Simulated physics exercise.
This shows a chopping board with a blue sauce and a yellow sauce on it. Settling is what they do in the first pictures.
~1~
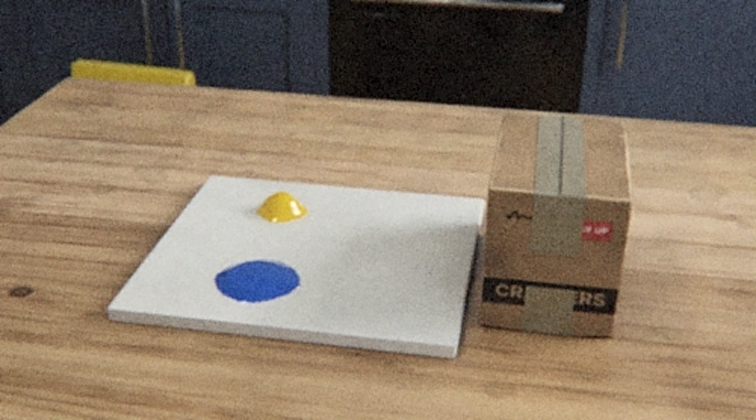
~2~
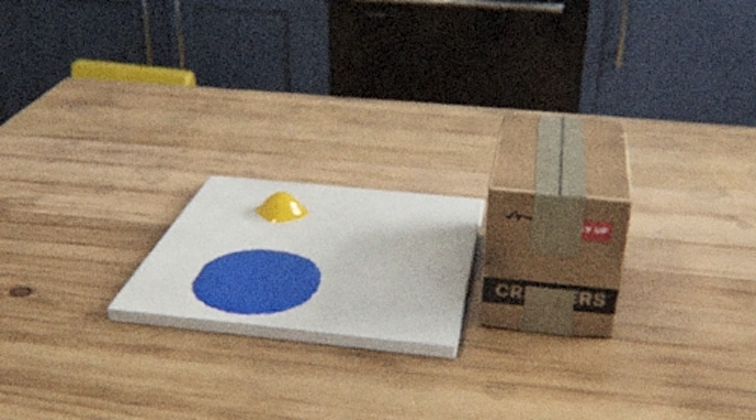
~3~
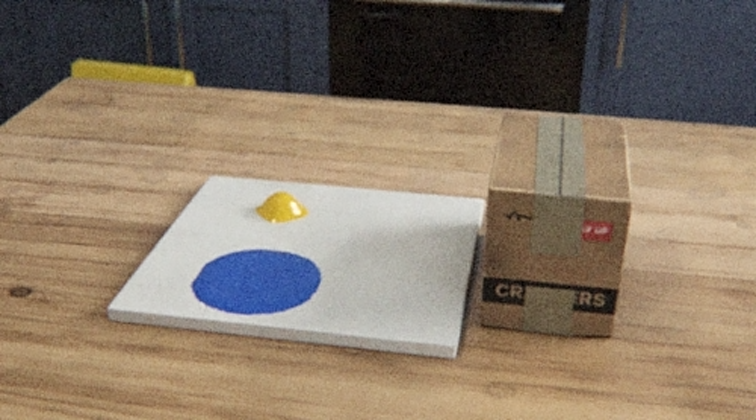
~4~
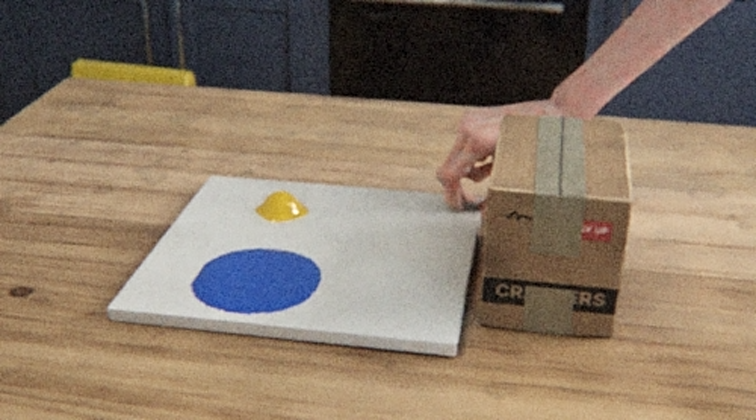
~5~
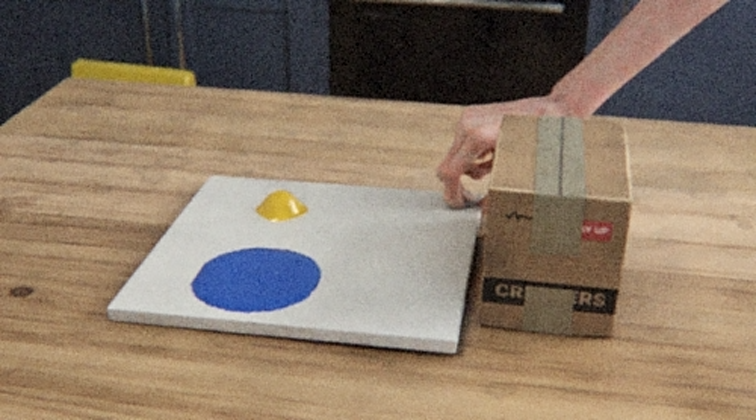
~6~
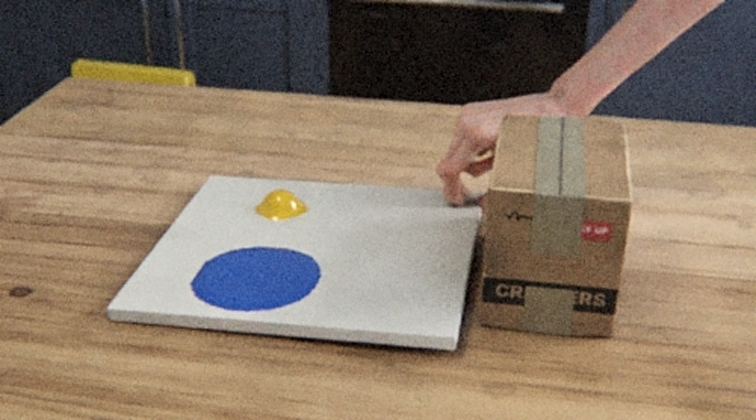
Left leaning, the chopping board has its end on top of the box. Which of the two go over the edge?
The blue sauce ends up off it, the yellow sauce ends up still on it.
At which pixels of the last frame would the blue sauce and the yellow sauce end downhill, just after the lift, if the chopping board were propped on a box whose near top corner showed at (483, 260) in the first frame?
Roughly (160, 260) and (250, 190).
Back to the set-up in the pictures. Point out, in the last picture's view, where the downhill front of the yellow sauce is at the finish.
It ends up somewhere around pixel (243, 175) in the last picture.
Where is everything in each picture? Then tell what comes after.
The chopping board lies flat; blue sauce (257, 277) a low mound; yellow sauce (282, 201) a tall heap; box (553, 267), in the first frame.
They settle; blue sauce (258, 279) spread thin; yellow sauce (282, 202) a tall heap, in the second frame.
At rest; blue sauce (258, 279) spread thin; yellow sauce (282, 202) a tall heap, in the third frame.
A hand takes the end; blue sauce (258, 278) spread thin; yellow sauce (282, 201) a tall heap, in the fourth frame.
The end is rising; blue sauce (256, 277) spread thin; yellow sauce (281, 200) a tall heap, in the fifth frame.
The chopping board slopes by about 2°; blue sauce (256, 276) spread thin; yellow sauce (281, 199) a tall heap; box (553, 267), in the sixth frame.
Shortly, slope about 29°; the blue sauce is dripping off the low end; the yellow sauce has not moved.
Then, the blue sauce is dripping off the low end; the yellow sauce has not moved.
At the finish, slope about 29°; the blue sauce is dripping off the low end; the yellow sauce has not moved.
